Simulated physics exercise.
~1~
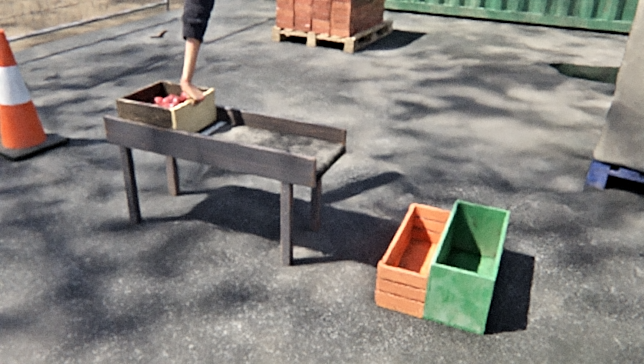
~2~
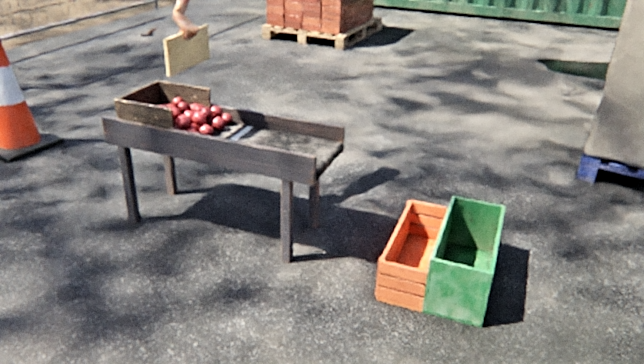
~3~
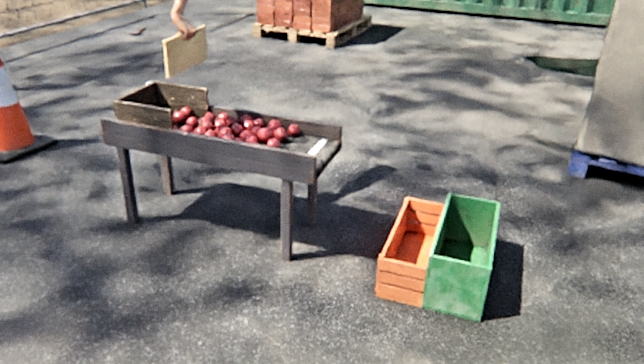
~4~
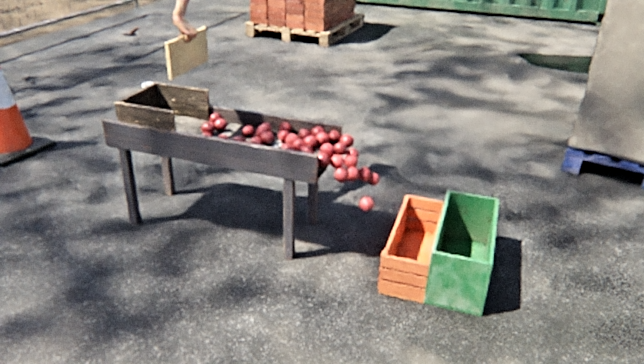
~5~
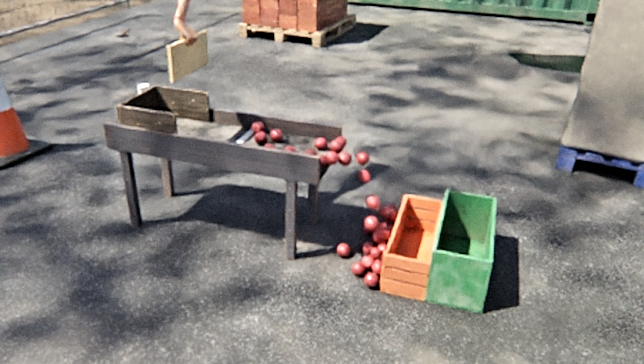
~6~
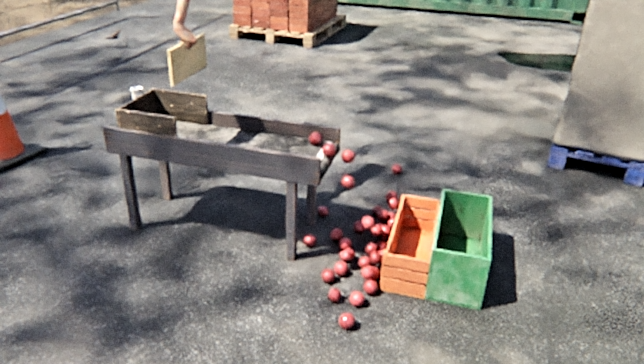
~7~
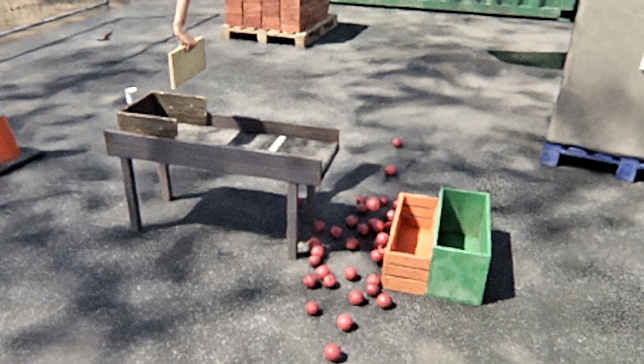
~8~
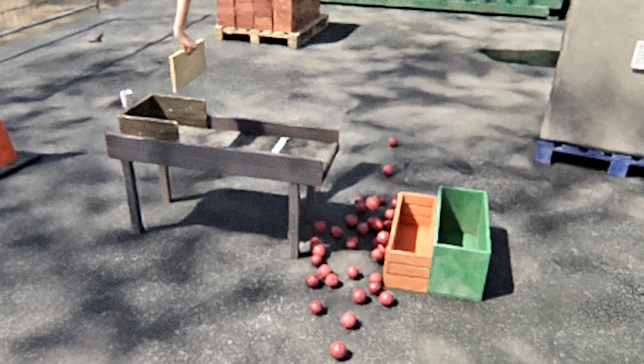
Red apples ride along a belt, drop off its end and scatter on the ground.
